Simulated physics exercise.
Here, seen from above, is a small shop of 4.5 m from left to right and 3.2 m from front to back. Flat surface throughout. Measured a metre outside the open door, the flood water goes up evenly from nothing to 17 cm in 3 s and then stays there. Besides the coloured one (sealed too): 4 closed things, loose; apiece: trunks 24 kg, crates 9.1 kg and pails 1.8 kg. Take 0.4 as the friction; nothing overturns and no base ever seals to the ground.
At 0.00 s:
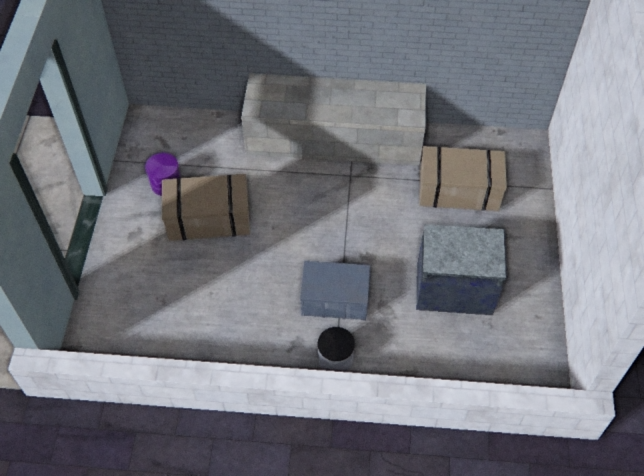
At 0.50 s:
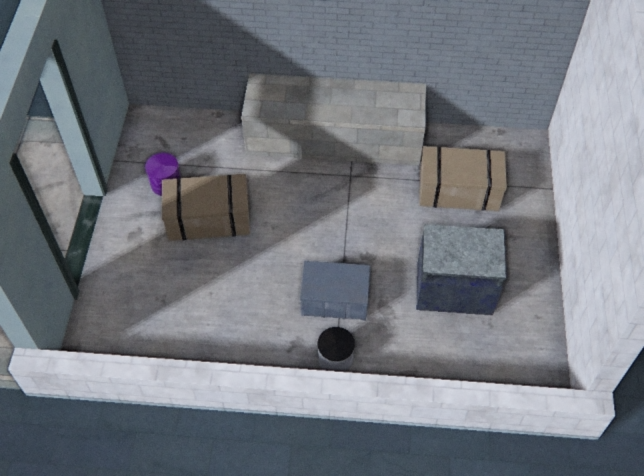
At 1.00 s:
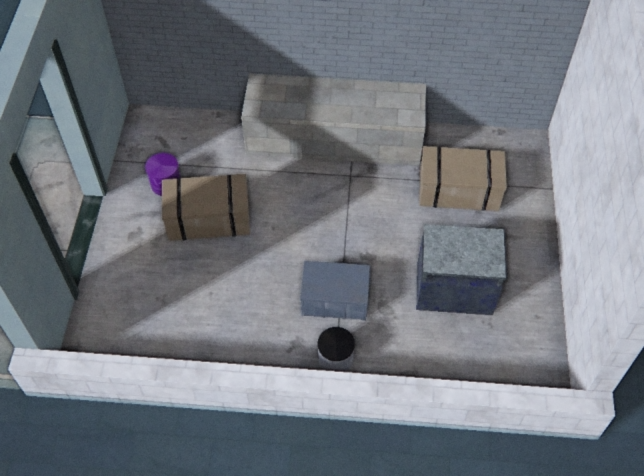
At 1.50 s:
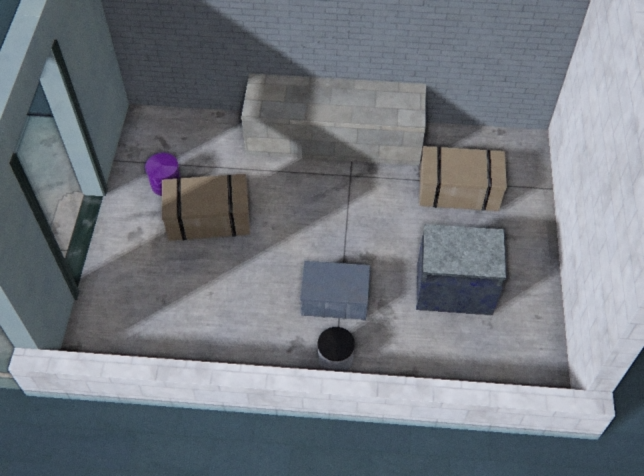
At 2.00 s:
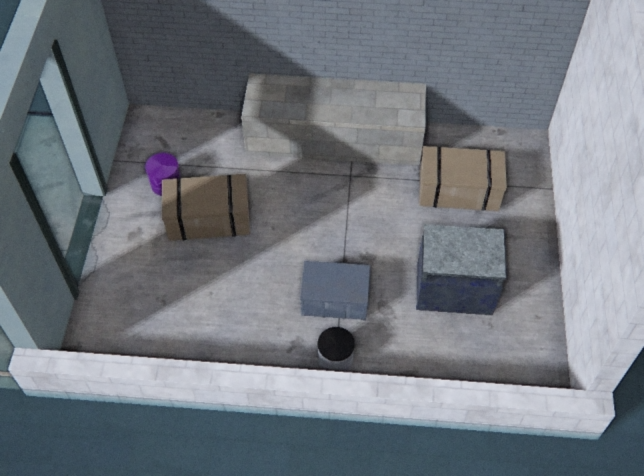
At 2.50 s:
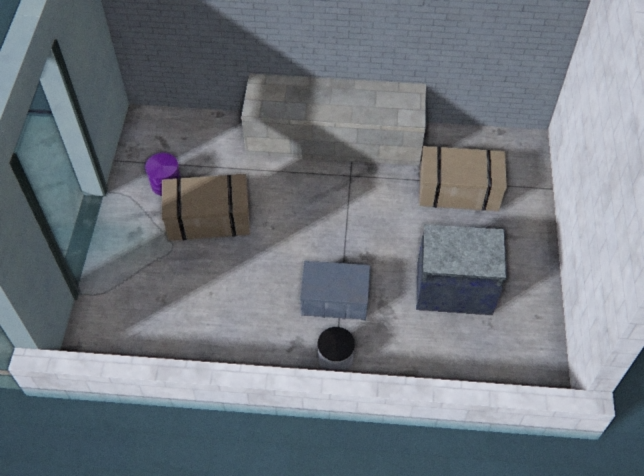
To begin with, a small shop seen from above has a dry floor holding a purple pail, boxes, blocks and a black round object. Water then covers the dark ground outside the front wall, spreads outside the open doorway at left, and creeps just inside, while every object stays still.
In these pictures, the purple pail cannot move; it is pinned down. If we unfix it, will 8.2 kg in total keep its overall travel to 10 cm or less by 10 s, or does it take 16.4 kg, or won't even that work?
Watching this, only the bigger ballast does the job.
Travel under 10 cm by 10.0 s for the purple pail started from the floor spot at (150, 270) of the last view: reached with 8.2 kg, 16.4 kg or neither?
Short answer: No load.
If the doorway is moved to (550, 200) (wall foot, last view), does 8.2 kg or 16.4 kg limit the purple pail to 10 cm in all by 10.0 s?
Short version: The light mass is sufficient.
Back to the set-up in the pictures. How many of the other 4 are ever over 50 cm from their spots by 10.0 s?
Answer: 2.
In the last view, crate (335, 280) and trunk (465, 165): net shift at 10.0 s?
The first is 30 cm from its start, the second 5 cm.
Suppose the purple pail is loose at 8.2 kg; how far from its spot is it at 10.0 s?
It would be some 30 cm from its spot.
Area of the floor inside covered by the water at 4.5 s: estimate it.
About 6.0 m2 is covered.
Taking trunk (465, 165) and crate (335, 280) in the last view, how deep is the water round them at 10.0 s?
Close to 7 and 8 centimetres.
After 3.5 s the purple pail would be 2 cm from its start with 8.2 kg and 0 cm from its start with 16.4 kg; 4 cm of water round it then.
After 4.5 s the purple pail would be 26 cm from its start with 8.2 kg and 0 cm from its start with 16.4 kg; 6 cm of water round it then.
After 7.0 s the purple pail would be 26 cm from its start with 8.2 kg and 0 cm from its start with 16.4 kg; 6 cm of water round it then.
After 10.0 s the purple pail would be 26 cm from its start with 8.2 kg and 0 cm from its start with 16.4 kg; 6 cm of water round it then.
